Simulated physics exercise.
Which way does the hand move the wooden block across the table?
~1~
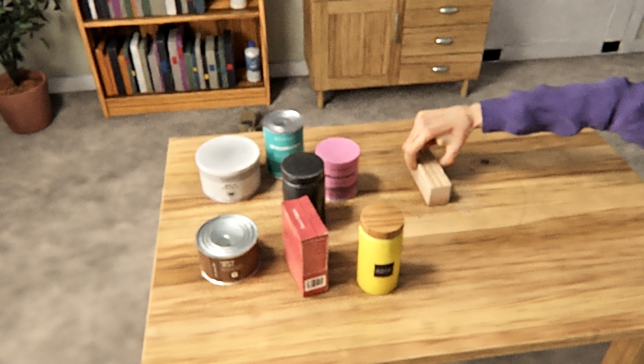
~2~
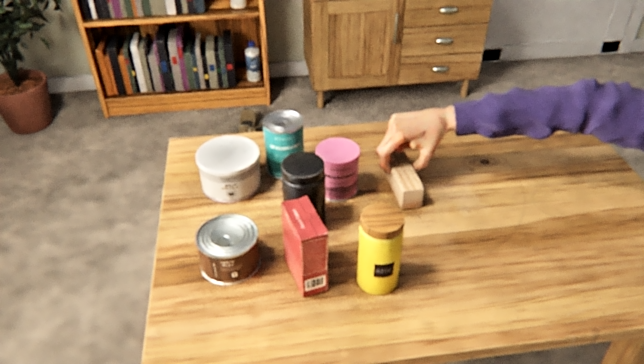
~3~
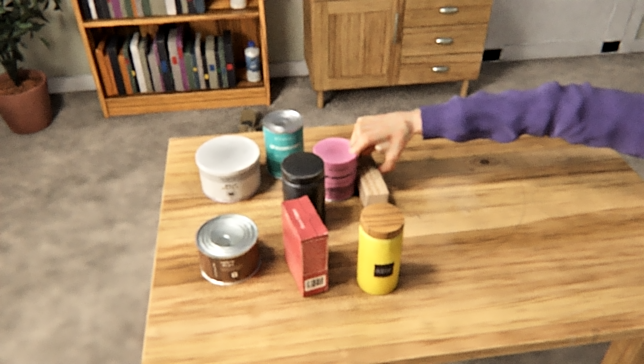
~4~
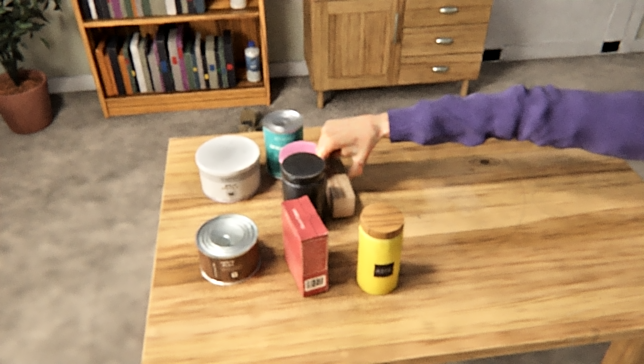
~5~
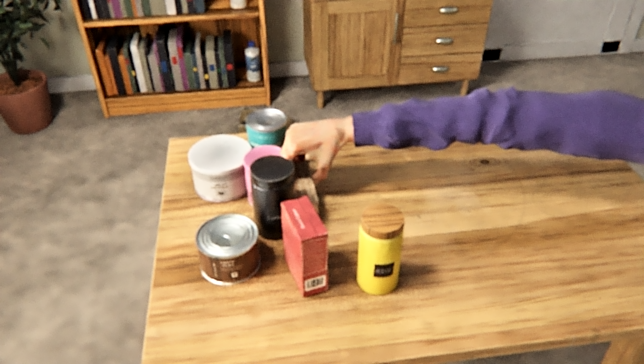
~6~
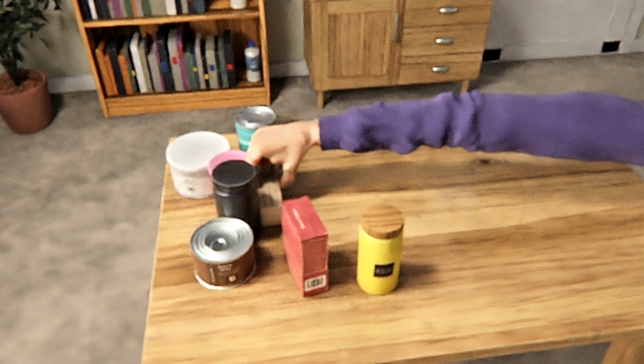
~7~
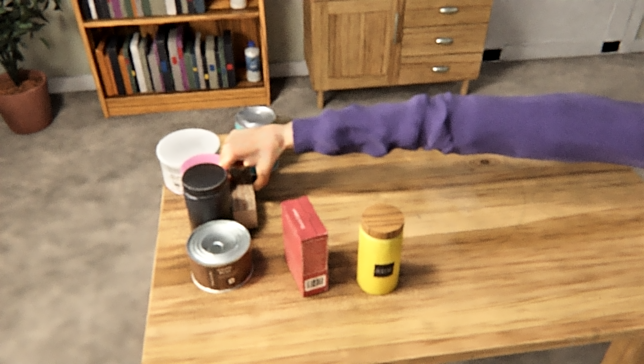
The hand moves the wooden block to the left, toward the group of containers and on into them.
